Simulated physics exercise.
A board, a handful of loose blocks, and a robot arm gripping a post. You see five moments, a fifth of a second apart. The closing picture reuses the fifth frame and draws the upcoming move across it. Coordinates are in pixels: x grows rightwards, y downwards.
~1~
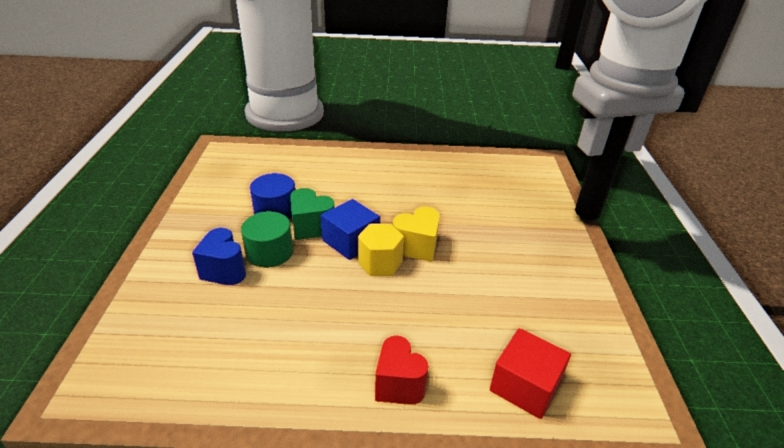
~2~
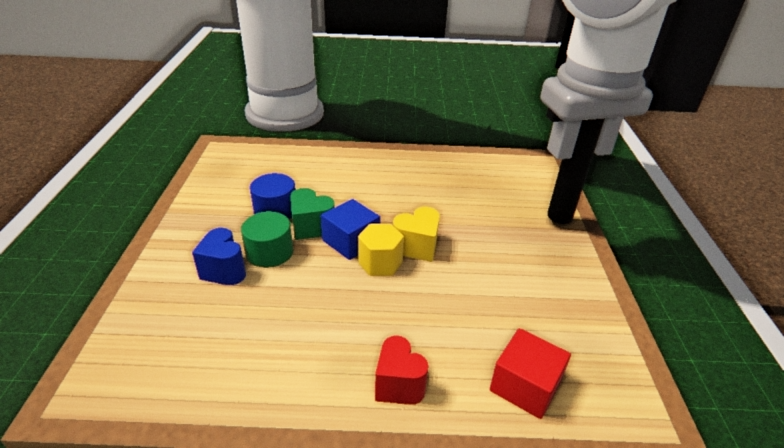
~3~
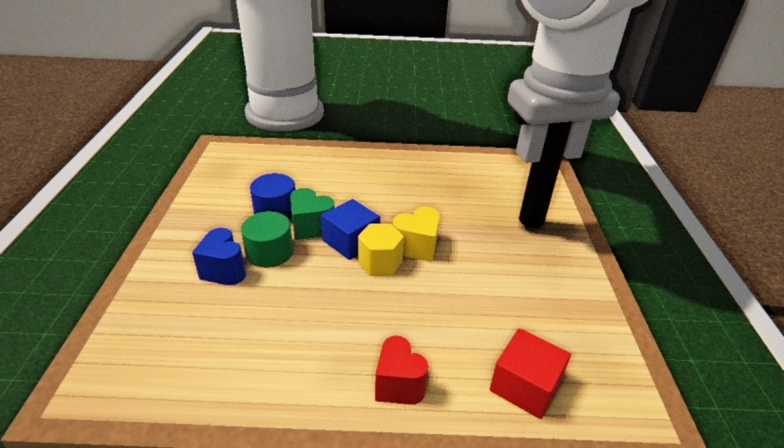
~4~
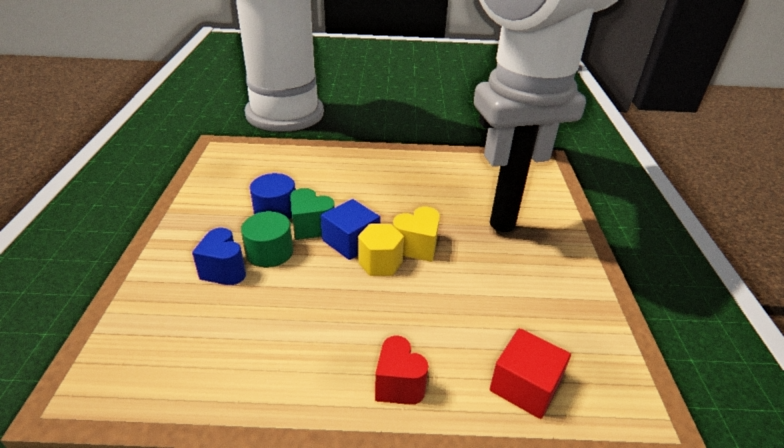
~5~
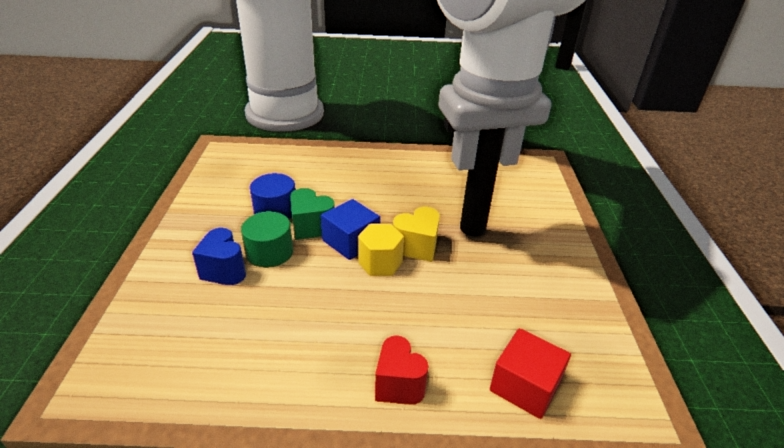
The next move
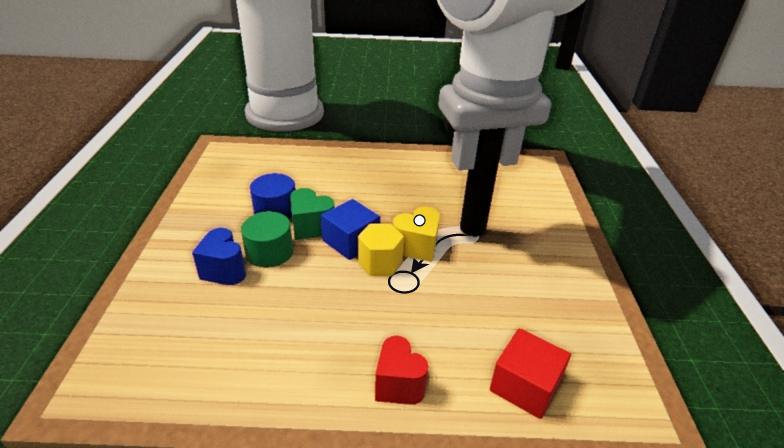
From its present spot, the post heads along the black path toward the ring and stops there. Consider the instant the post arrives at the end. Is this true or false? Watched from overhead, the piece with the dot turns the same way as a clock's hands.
The claim holds.
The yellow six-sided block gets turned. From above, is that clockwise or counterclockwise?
I'd predict that, seen from above, the yellow six-sided block rotates counter-clockwise.
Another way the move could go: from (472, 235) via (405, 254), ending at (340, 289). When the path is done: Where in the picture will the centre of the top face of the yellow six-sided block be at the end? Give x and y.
Its top centre lands on (321, 286).
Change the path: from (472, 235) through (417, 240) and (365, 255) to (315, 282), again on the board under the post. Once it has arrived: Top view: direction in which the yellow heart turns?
From the top: Counterclockwise.
The line goes from (472, 235) over (440, 240) and (423, 260) to (404, 282); the dot is on the yellow heart.
The first path, step by step. One third of the way, post at (441, 234); yellow six-sided block at (375, 239); yellow heart at (409, 223).
Two thirds of the way, post at (423, 254); yellow six-sided block at (350, 251), turned 35° anticlockwise; yellow heart at (385, 234), turned 25° clockwise.
At the end, post at (404, 275); blue square piece at (347, 214); yellow six-sided block at (330, 258), turned 50° anticlockwise; yellow heart at (367, 243), turned 55° clockwise.
